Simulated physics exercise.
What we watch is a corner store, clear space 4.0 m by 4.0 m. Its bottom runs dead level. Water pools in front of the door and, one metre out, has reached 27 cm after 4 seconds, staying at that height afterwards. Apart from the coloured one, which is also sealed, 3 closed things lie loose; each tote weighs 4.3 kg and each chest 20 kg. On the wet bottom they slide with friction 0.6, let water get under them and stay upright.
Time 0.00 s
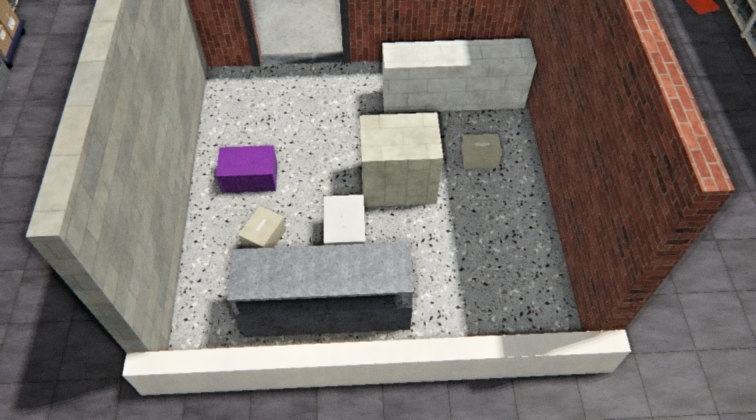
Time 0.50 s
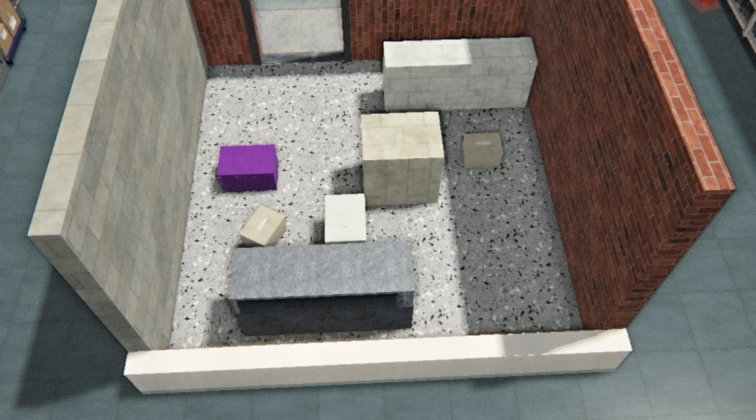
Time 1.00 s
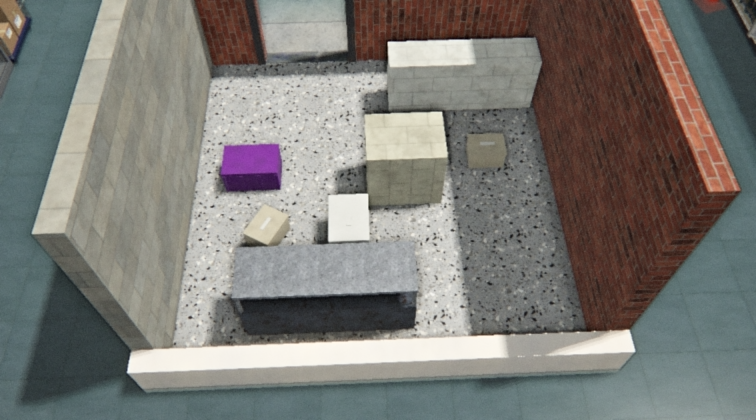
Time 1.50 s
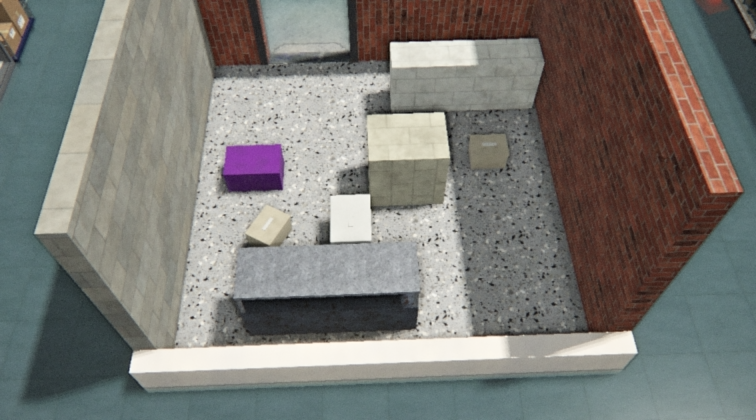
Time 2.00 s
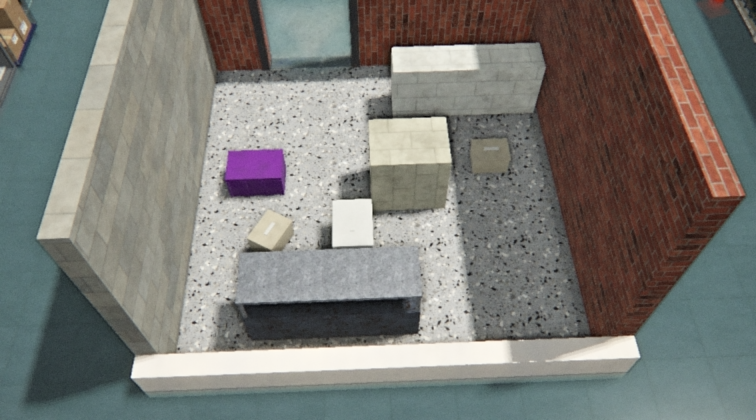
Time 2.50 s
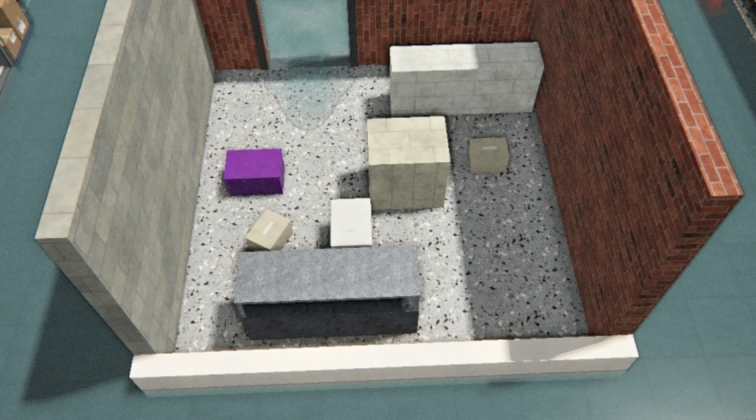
At first, a purple crate, a few loose boxes and some larger blocks stand on the dry speckled floor of a walled room seen from above. The view shifts very slightly, then a faint patch of water appears at the doorway and spreads a little way inside, while nothing else moves.
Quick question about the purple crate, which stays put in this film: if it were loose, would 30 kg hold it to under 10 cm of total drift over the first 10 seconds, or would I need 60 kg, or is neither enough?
Honestly, you would need 60 kg.
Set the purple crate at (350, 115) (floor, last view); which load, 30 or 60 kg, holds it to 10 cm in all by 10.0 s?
Short answer: Heavier load only.
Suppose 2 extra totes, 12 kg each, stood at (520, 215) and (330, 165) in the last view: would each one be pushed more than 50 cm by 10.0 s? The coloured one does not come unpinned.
First stays inside, then exceeds it.
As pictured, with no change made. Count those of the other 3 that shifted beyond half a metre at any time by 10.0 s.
My count gives 3.
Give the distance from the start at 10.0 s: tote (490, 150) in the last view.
80 cm.
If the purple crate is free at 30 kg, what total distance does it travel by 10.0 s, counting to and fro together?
Roughly 150 cm.
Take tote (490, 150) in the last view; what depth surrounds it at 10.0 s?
13 cm.
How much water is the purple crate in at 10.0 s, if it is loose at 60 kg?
Depth: Approx. 14 cm.
After 3.5 s the purple crate would be 0 cm from its start with 30 kg and 0 cm from its start with 60 kg; 3 cm of water round it then.
After 4.5 s the purple crate would be 0 cm from its start with 30 kg and 0 cm from its start with 60 kg; 6 cm of water round it then.
After 7.0 s the purple crate would be 50 cm from its start with 30 kg and 0 cm from its start with 60 kg; 10 cm of water round it then.
After 10.0 s the purple crate would be 151 cm from its start with 30 kg and 0 cm from its start with 60 kg; 14 cm of water round it then.
